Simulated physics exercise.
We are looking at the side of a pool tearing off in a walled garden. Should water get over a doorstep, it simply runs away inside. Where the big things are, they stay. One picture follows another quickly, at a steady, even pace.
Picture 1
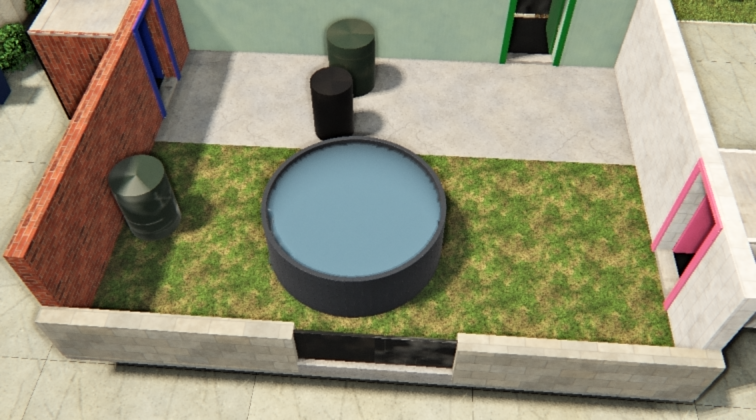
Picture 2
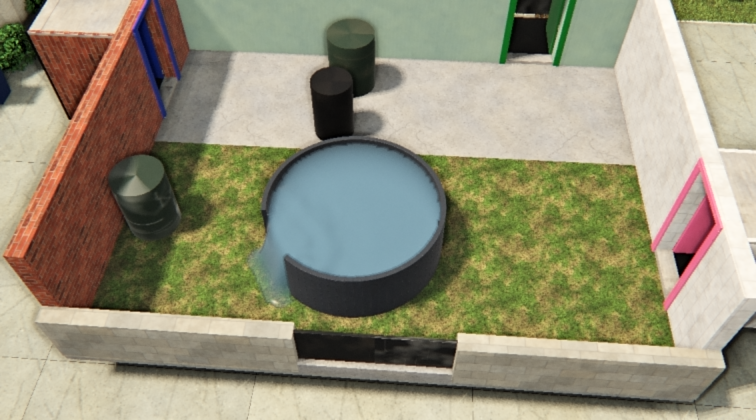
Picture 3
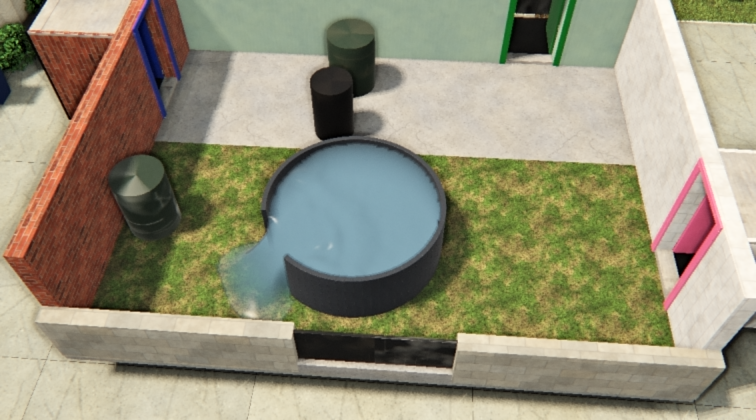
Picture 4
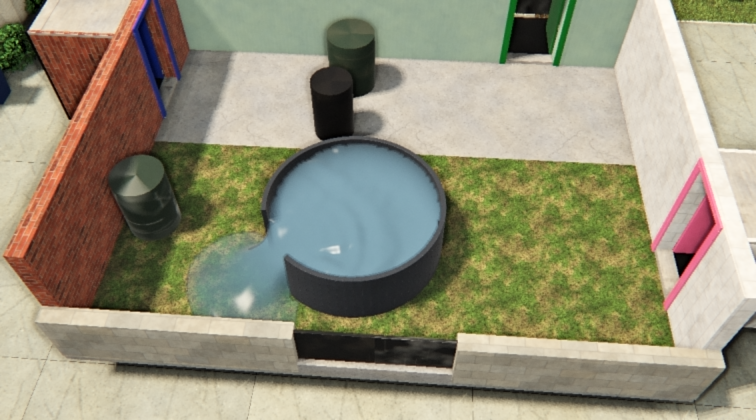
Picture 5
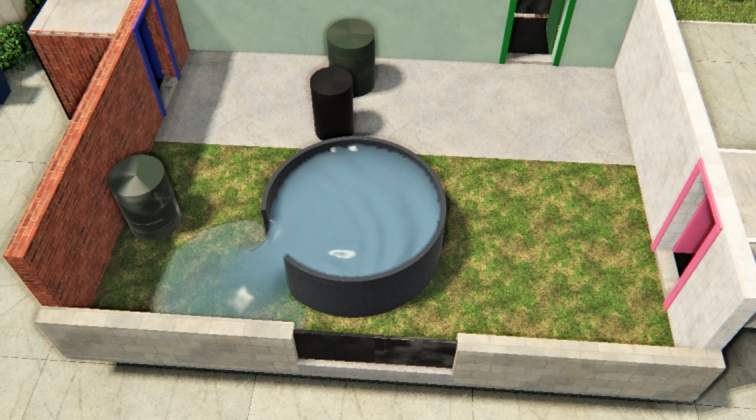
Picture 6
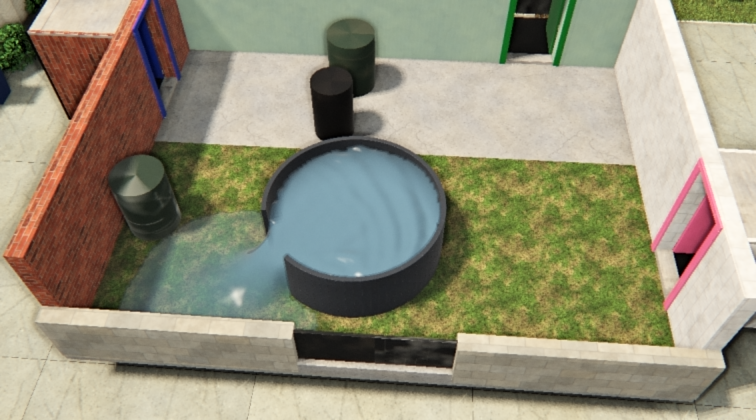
A walled yard of patchy grass and pale paving is seen from high above by a still camera. A round dark-walled pool of blue water stands in the middle, with dark drums behind and to the left, a brick wall and blue frame left, a green-framed doorway behind and a pink one right. Water bursts from the pool's lower left side, fanning across the grass toward the front left corner while ripples cross the pool.
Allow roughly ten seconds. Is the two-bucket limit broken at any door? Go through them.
Going through them: The green door keeps to it, the pink door keeps to it, the blue door breaks it.
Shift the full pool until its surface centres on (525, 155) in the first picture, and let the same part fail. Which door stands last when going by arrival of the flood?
It's the green-painted one.
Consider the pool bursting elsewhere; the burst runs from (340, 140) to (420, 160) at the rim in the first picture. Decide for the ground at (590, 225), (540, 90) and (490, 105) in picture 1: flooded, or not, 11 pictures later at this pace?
Untouched, soaked, soaked.
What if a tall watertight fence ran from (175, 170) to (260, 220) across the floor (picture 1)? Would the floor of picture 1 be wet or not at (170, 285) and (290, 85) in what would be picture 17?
Result by location - first soaked, second parched.
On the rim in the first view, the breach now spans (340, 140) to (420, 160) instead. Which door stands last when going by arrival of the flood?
Last: The pink one.
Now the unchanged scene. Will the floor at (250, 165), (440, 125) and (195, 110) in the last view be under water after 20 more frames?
First spot inundated, second not wet, third inundated.
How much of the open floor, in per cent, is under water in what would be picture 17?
It comes to roughly 20 in a hundred.
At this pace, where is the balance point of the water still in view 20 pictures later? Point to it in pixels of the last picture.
Estimate: (275, 253).
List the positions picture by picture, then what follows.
Still water in the round tank at (354, 206), in the first picture.
Water pours out at (277, 260) and has run to (285, 301), in the second picture.
The front is at (224, 262), out from the gap at (277, 261), in the third picture.
The front is at (198, 314), out from the gap at (277, 262), in the fourth picture.
Water pours out at (277, 262) and has run to a hidden place, in the fifth picture.
Water pours out at (277, 261) and has run to a hidden place, in the sixth picture.
A moment on, water covers 15 % of the floor; the green door not reached, the pink door not reached, the blue door not reached.
Next, water covers 20 % of the floor; the green door not reached, the pink door not reached, the blue door not reached.
Then, water covers 35 % of the floor; the green door not reached, the pink door not reached, the blue door wet at the sill, nothing in.
Later, water covers 60 % of the floor; the green door not reached, the pink door not reached, the blue door wet at the sill, nothing in.
In the end, water covers 95 % of the floor; the green door wet at the sill, nothing in, the pink door wet at the sill, nothing in, the blue door over two buckets in.
